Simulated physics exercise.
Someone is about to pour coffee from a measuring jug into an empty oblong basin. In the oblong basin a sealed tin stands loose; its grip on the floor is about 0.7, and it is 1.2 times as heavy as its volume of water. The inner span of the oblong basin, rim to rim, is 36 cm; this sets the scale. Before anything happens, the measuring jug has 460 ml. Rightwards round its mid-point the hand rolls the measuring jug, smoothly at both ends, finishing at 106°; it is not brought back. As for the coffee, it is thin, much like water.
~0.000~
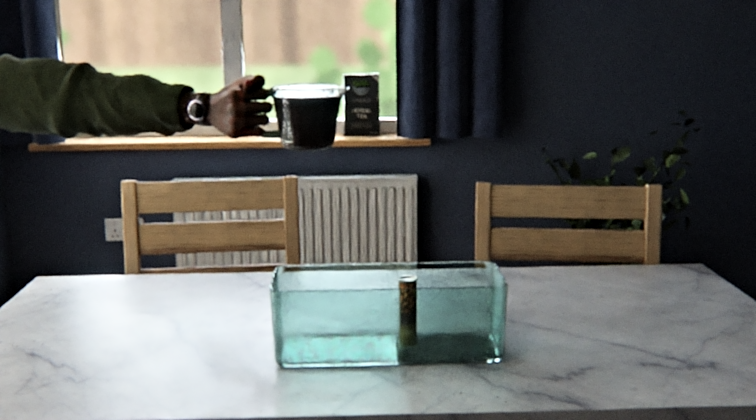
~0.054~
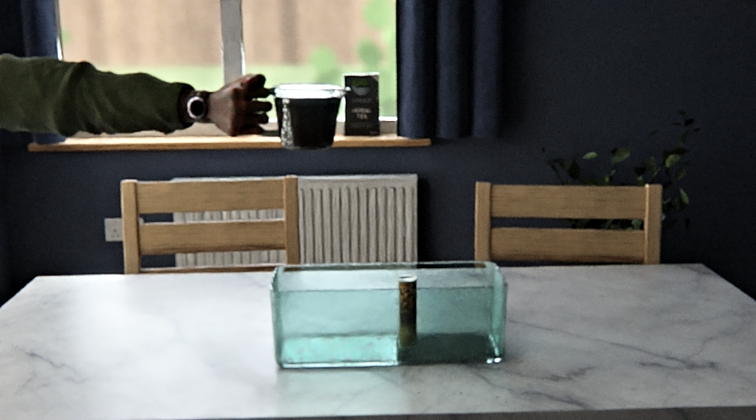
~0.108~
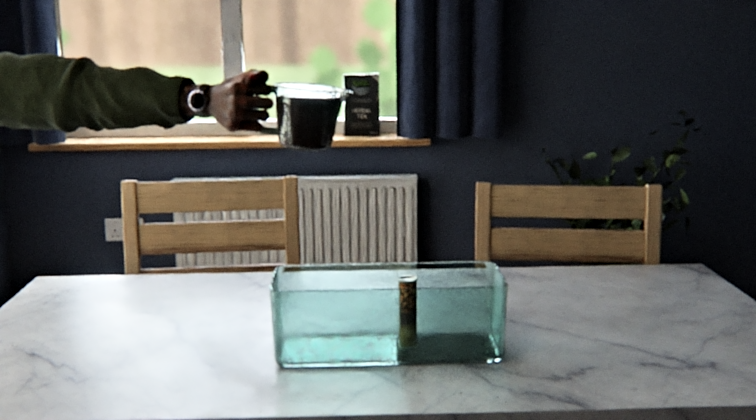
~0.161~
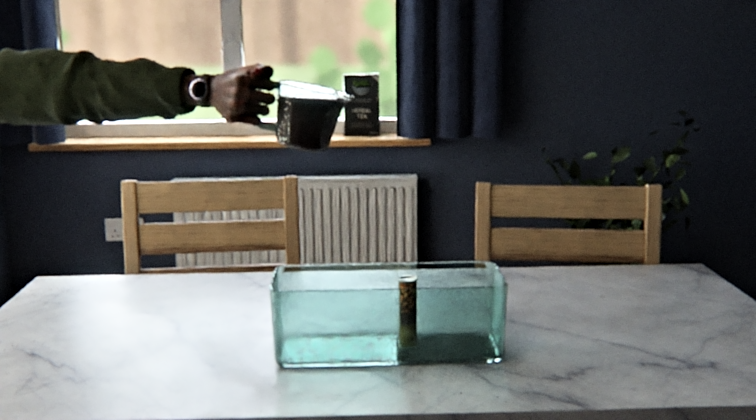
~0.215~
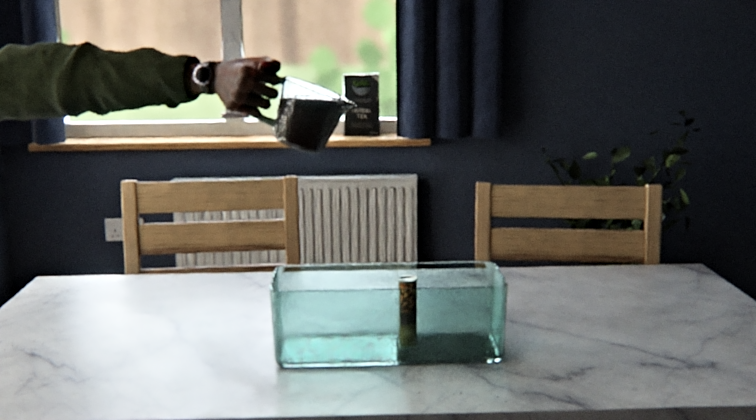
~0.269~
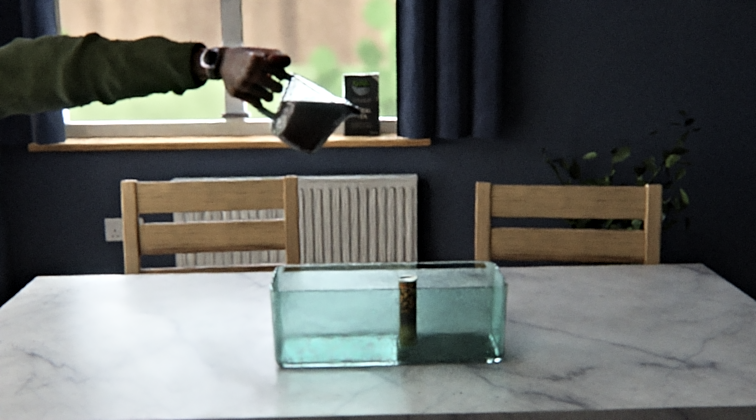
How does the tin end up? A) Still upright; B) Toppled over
The answer is B.
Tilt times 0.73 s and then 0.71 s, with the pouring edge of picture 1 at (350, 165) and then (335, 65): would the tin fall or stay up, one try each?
Trial 1 - tin stays standing; trial 2 - tin tips.
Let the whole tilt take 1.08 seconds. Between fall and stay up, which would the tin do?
In that case the tin stays vertical.
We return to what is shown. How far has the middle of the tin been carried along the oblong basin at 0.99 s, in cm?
Near 6 cm of travel.
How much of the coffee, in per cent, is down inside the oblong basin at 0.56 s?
At that time the basin holds about 12 per cent of the liquid.
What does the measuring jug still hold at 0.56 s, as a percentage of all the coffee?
I reckon about 40 in a hundred is still held.
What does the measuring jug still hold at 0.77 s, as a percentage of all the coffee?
Around 4 in a hundred.
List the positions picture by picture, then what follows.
It leans 0°; its right rim is at (350, 88); the coffee meets the walls at (275, 96) and (340, 96); the oblong basin's rim runs from (273, 279) to (501, 275); the tin's top is at (408, 281), in the first picture.
It leans 1°; its right rim is at (351, 89); the coffee meets the walls at (275, 96) and (340, 96), in the second picture.
It leans 6°; its right rim is at (353, 92); the coffee meets the walls at (278, 95) and (342, 97), in the third picture.
It leans 12°; its right rim is at (355, 98); the coffee meets the walls at (279, 95) and (345, 98), in the fourth picture.
It leans 21°; its right rim is at (357, 105); the coffee meets the walls at (282, 98) and (352, 102), in the fifth picture.
It leans 32°; its right rim is at (358, 115); the coffee meets the walls at (281, 102) and (355, 108); 3 per cent is over the edge, in the sixth picture.
By 0.56 s the tilt is 92° and 40 per cent is still to pour; the tin stands where it began.
By 0.77 s the tilt is 106° and 4 per cent is still to pour; the tin stands where it began.
By 0.99 s the tilt is 106° and 0 per cent is still to pour; the tin leans 29°.
By 1.23 s the tilt is 106° and 0 per cent is still to pour; the tin lies on its side.
At rest the tin lies on its side.
